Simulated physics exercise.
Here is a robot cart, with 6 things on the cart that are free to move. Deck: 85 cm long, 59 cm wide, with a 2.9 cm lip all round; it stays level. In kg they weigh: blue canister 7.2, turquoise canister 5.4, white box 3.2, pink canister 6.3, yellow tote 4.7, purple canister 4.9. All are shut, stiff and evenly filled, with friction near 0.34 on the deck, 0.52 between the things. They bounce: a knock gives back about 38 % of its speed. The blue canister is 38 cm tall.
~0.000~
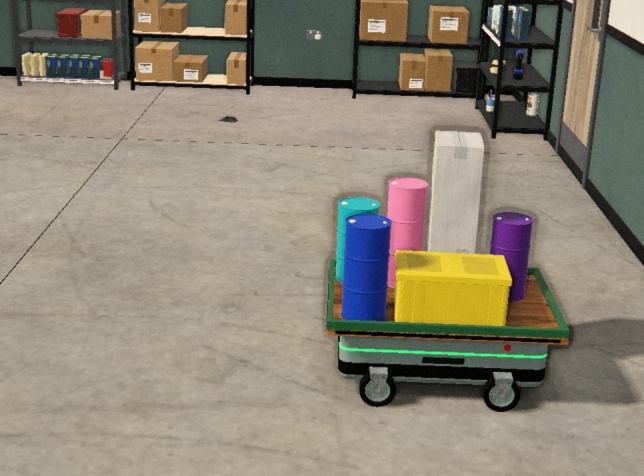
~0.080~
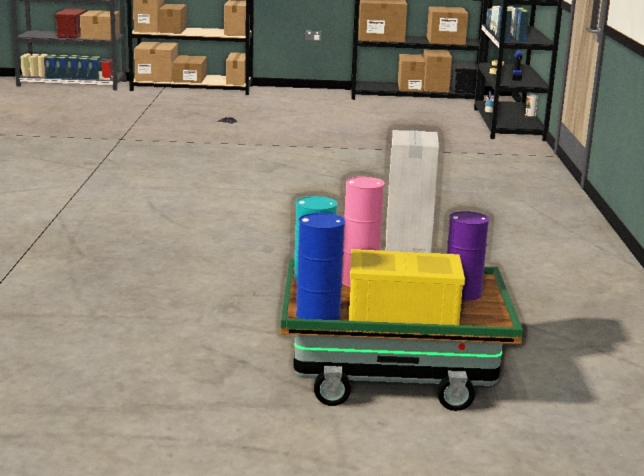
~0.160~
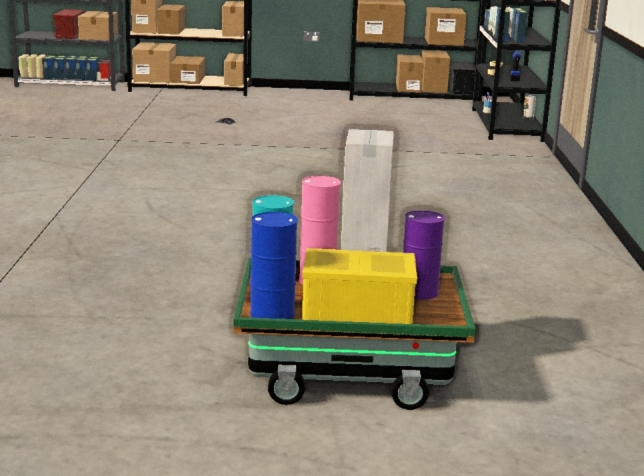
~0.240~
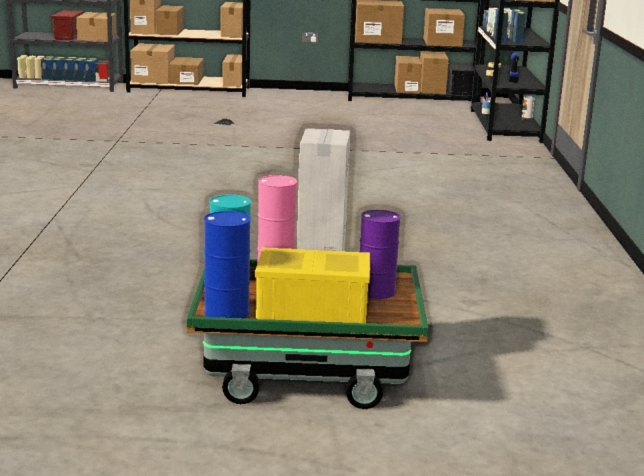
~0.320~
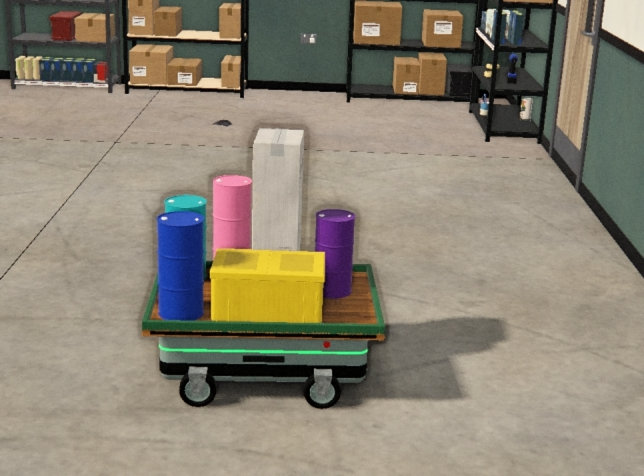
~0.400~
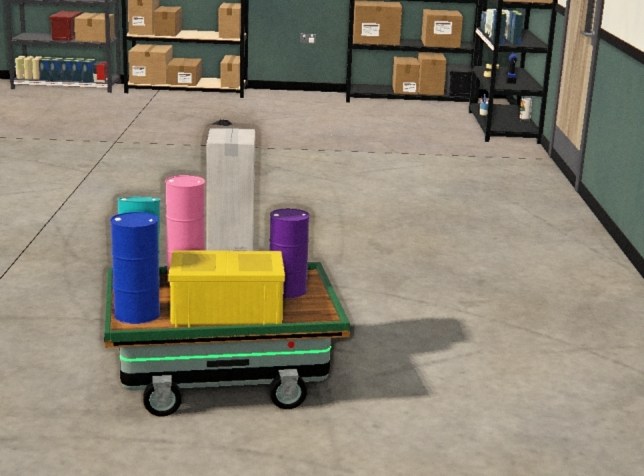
A robot cart carrying canisters, a box and a tote rolls left, then turns slightly.
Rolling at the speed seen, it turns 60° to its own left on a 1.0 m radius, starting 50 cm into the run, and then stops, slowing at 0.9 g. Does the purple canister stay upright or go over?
The purple canister topples.
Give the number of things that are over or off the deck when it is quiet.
5 of them.
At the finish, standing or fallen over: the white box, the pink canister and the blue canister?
The white box tips over; the pink canister falls over; the blue canister falls over.
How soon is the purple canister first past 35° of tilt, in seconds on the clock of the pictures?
Near 1.2 s.
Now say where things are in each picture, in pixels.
Cart has run 0 cm; purple canister (509, 257); blue canister (366, 269), in the first picture.
Cart has run 17 cm; white box (410, 213); pink canister (363, 233), in the second picture.
Cart has run 34 cm; yellow tote (359, 288); blue canister (273, 267), in the third picture.
Cart has run 50 cm; white box (323, 212), in the fourth picture.
Cart has run 67 cm, turned 3°; pink canister (232, 231); yellow tote (269, 287), in the fifth picture.
Cart has run 84 cm, turned 11°; purple canister (289, 253); blue canister (136, 268) moved 9 cm, in the sixth picture.
After 0.80 s, cart has run 168 cm, turned 57°; turquoise canister and pink canister now off the deck; purple canister moved 14 cm near (54, 280); blue canister 16° off upright.
After 1.20 s, cart has run 210 cm, turned 60°, stopped; blue canister now off the deck; purple canister 39° off upright; white box 47° off upright.
In the end (2.2 s), off the deck and tipped over, blue canister, turquoise canister, white box and pink canister; toppled on the cart, purple canister; not toppled but over 10 cm from the start, yellow tote.
